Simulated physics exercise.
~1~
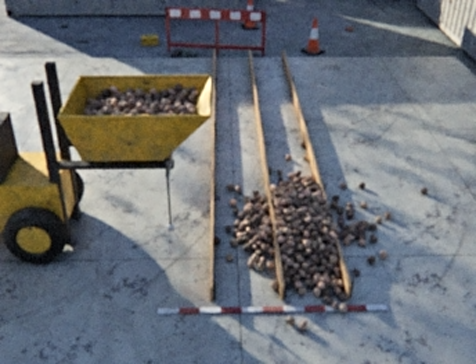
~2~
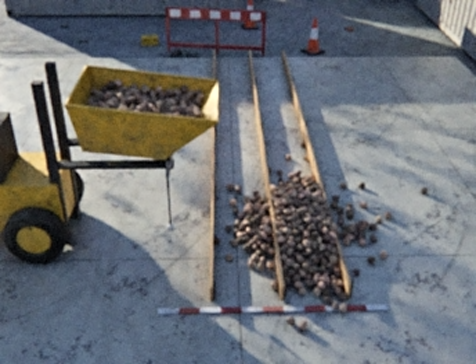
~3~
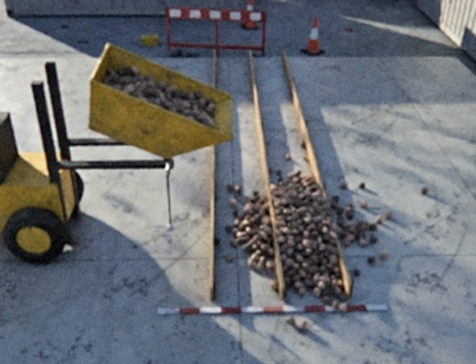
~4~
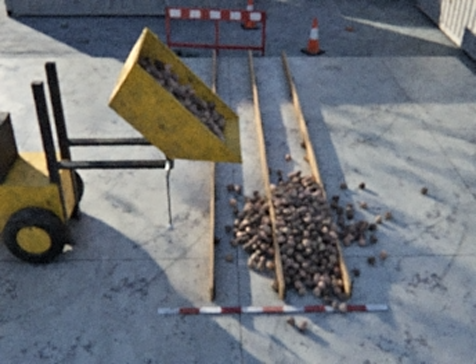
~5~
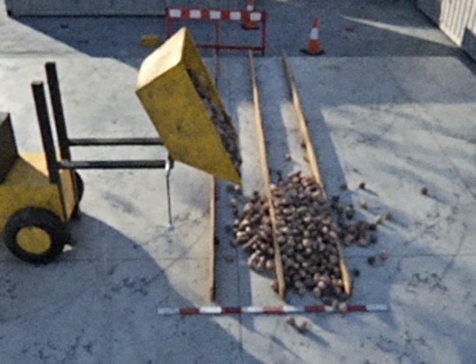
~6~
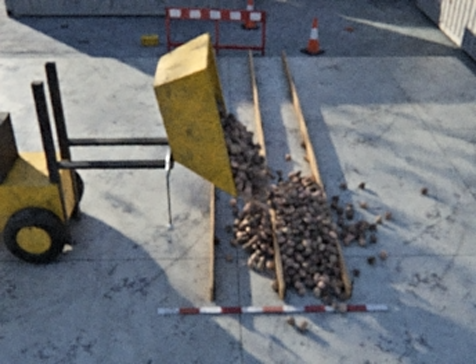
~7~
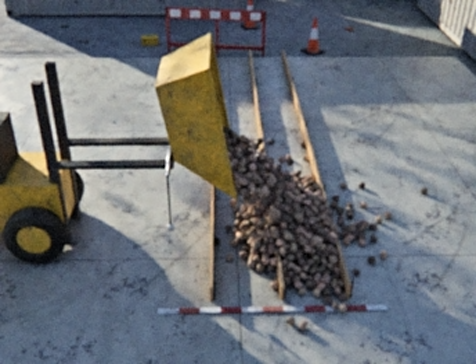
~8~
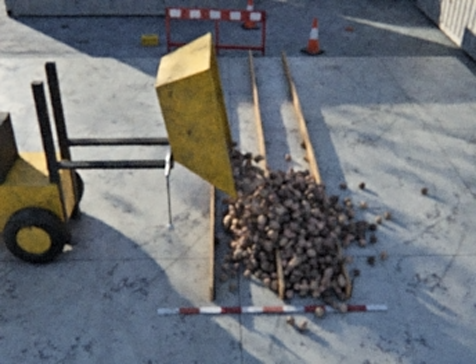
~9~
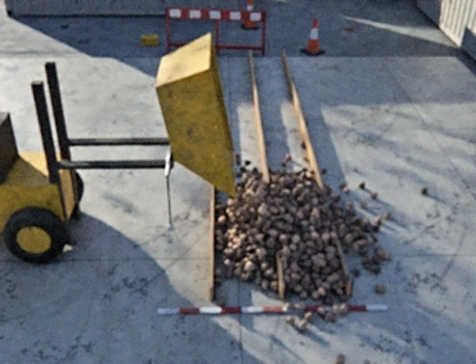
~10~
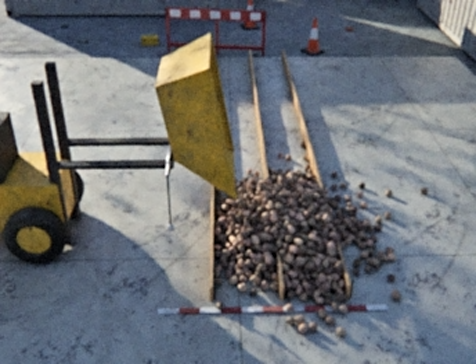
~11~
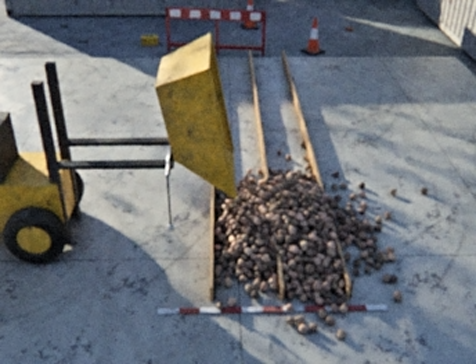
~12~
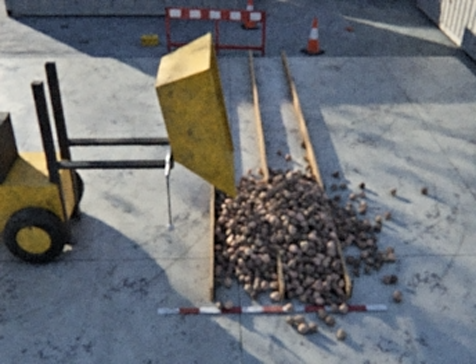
A yellow forklift tipped its raised skip steeply to the right and poured a load of brownish stones onto the pile already lying among the wooden boards, which spread wider, a few rolling past the striped staff before everything settled.
